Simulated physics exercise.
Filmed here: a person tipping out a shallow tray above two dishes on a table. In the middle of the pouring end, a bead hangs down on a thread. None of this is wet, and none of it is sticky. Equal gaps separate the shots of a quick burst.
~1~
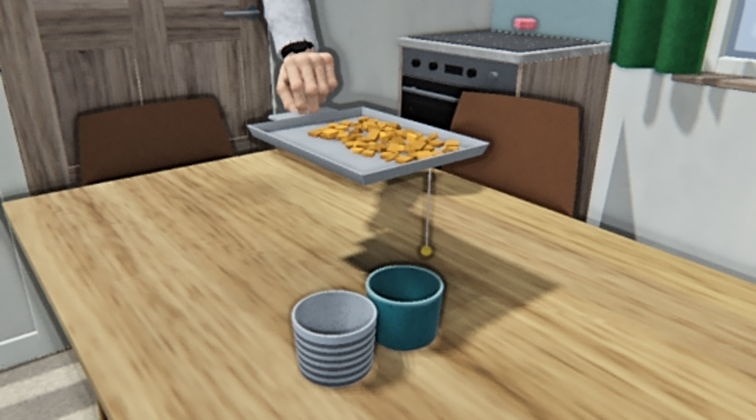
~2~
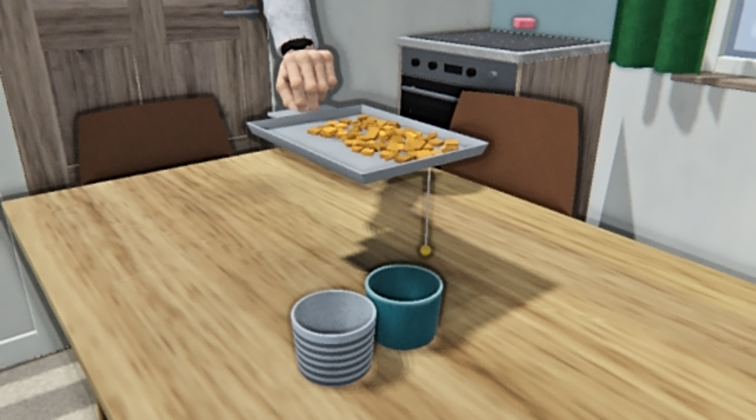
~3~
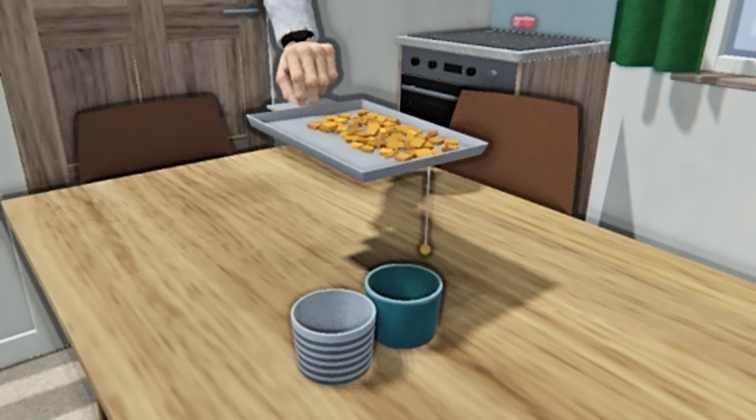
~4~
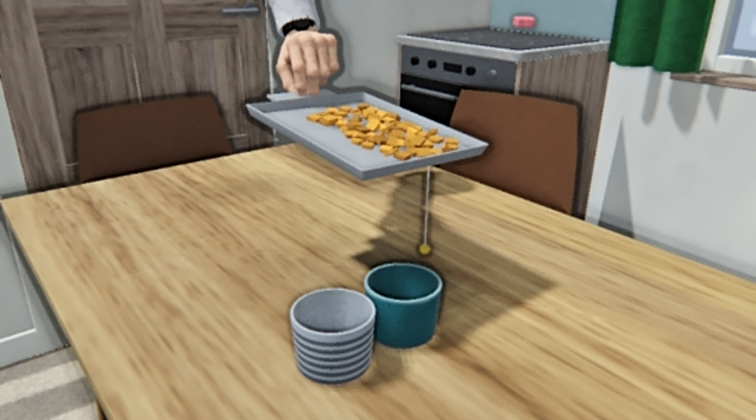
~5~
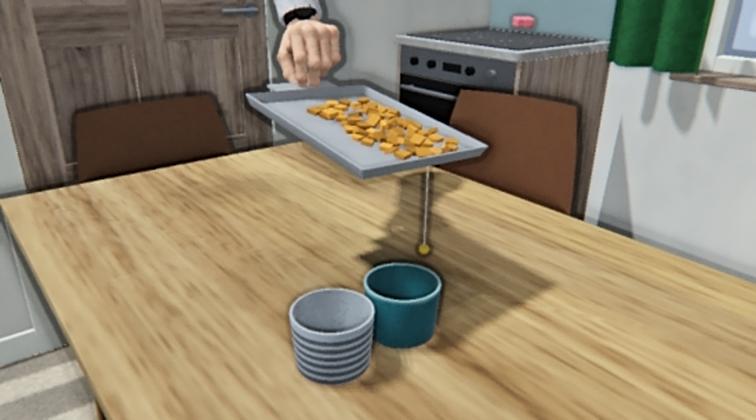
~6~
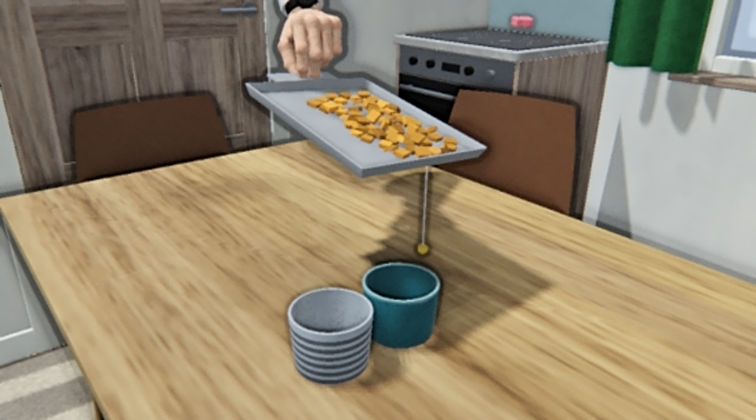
In a kitchen, a hand held a grey tray of small orange-brown crackers above two dishes on a wooden table, then slowly raised the back of it, tilting the tray slightly toward the right corner.
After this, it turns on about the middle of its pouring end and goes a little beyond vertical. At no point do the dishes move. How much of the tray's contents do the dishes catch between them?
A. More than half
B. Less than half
Less than half.
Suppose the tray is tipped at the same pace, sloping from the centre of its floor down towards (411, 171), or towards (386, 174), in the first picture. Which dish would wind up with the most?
Outcome one: The right side; outcome two: The right side.
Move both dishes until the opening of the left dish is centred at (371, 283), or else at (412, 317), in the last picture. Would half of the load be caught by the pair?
Short of half, then Short of half.
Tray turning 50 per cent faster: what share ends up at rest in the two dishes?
I'd put it at some 0 per cent.
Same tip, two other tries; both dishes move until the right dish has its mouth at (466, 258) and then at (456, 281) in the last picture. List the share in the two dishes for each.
In the first position around 60 percent, in the second around 20 percent.
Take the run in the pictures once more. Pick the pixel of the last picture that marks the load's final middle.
Near pixel (488, 307).
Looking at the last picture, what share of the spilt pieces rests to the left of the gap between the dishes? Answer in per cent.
Roughly 0 percent.
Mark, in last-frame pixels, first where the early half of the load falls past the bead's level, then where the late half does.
Earlier portion about (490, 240); later portion about (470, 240).
Soon, tray tipped steeply; nearly all on the tray; a stray few in the air.
A while on, tray tipped right over; a small part on the tray; a stray few in the right dish; most outside both; about a quarter in the air.
Towards the end, tray tipped past a quarter turn; a stray few in the right dish; nearly all outside both.
Finally, tray tipped past a quarter turn; none in the left dish; a stray few in the right dish; nearly all outside both.
